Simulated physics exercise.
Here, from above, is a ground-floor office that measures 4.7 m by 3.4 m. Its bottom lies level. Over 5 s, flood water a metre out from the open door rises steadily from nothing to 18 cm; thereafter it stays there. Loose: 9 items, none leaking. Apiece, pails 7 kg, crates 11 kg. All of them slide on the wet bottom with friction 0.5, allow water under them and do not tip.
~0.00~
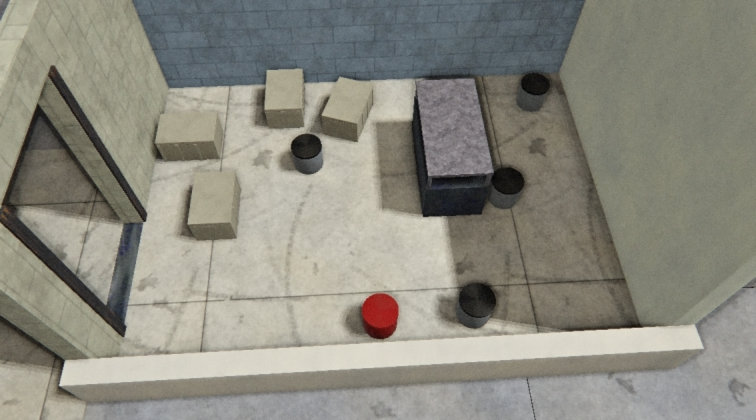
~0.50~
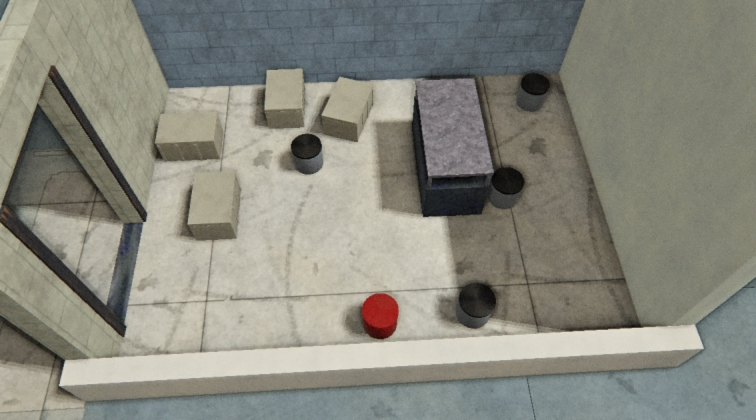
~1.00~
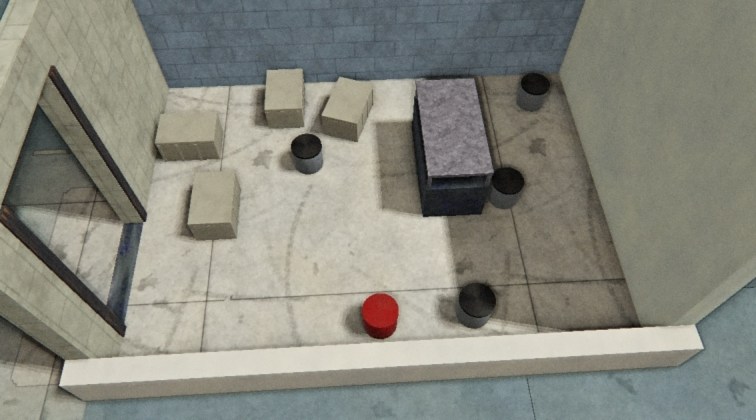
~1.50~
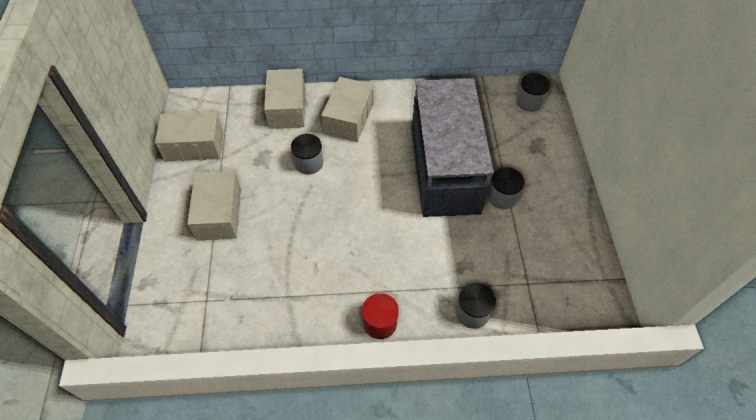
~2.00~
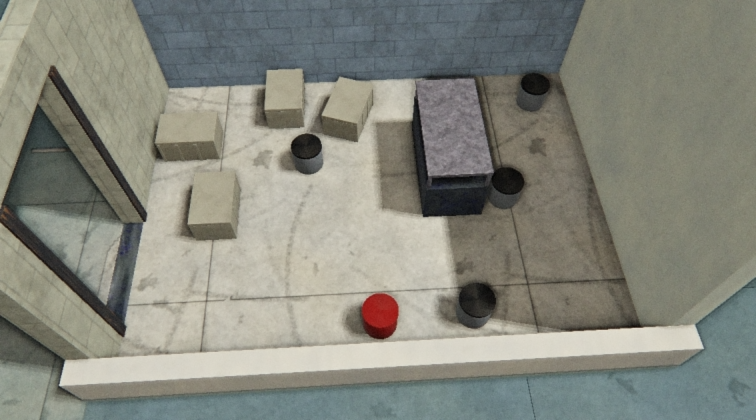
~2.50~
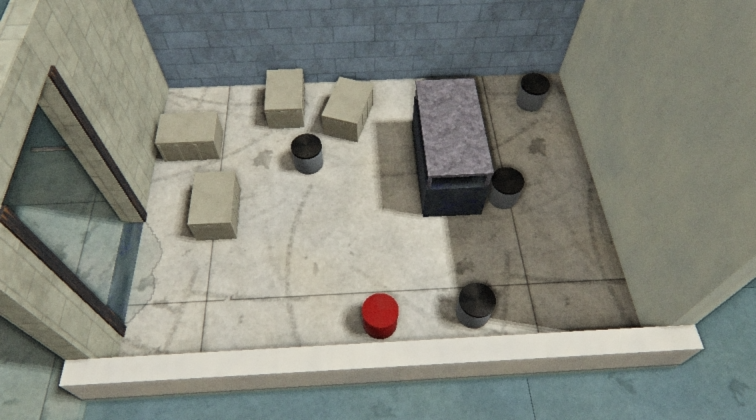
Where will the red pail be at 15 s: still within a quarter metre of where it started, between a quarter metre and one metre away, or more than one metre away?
More than one metre away.
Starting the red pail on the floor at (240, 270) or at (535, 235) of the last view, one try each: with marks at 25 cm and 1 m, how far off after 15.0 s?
I'd expect it to get swept far off the first time and to get swept far off the second time.
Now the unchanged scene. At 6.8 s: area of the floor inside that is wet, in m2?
I'd estimate close to 10.0 m2.
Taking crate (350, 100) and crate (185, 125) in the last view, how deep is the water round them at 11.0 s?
First roughly 5 cm, second roughly 3 cm.
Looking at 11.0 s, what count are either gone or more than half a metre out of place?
2 in all.
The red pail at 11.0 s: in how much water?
Somewhere close to 9 cm.
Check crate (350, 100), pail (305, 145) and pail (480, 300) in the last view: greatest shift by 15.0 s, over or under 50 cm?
Going one by one, I get below, below and beyond.
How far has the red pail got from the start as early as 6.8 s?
Roughly 30 cm.
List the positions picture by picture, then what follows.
The red pail at (380, 310) rests on the ground; water covers 0.0 m2; 0 of 9 have shifted, in the first frame.
The red pail at (380, 310) rests on the ground; 0.0 m2 under water; 0 of 9 have shifted, in the second frame.
The red pail at (380, 310), on the bottom; 0.0 m2 under water; 0 of 9 have shifted, in the third frame.
The red pail at (380, 310), on the bottom; 0.0 m2 under water; 0 of 9 have shifted, in the fourth frame.
The red pail at (380, 310) rests on the ground; water covers 0.0 m2; 0 of 9 have shifted, in the fifth frame.
The red pail at (380, 310) rests on the ground; 0.1 m2 under water; 0 of 9 have shifted, in the sixth frame.
After 3.5 s the red pail is near (380, 310), 0.0 m from its start, aground; 0 afloat.
After 6.8 s the red pail is near (412, 302), 0.3 m from its start, aground; 0 afloat.
After 11.0 s the red pail is near (448, 291), 0.6 m from its start, afloat; 3 afloat.
After 15.0 s the red pail is near (603, 274), 2.0 m from its start, afloat; 9 afloat.
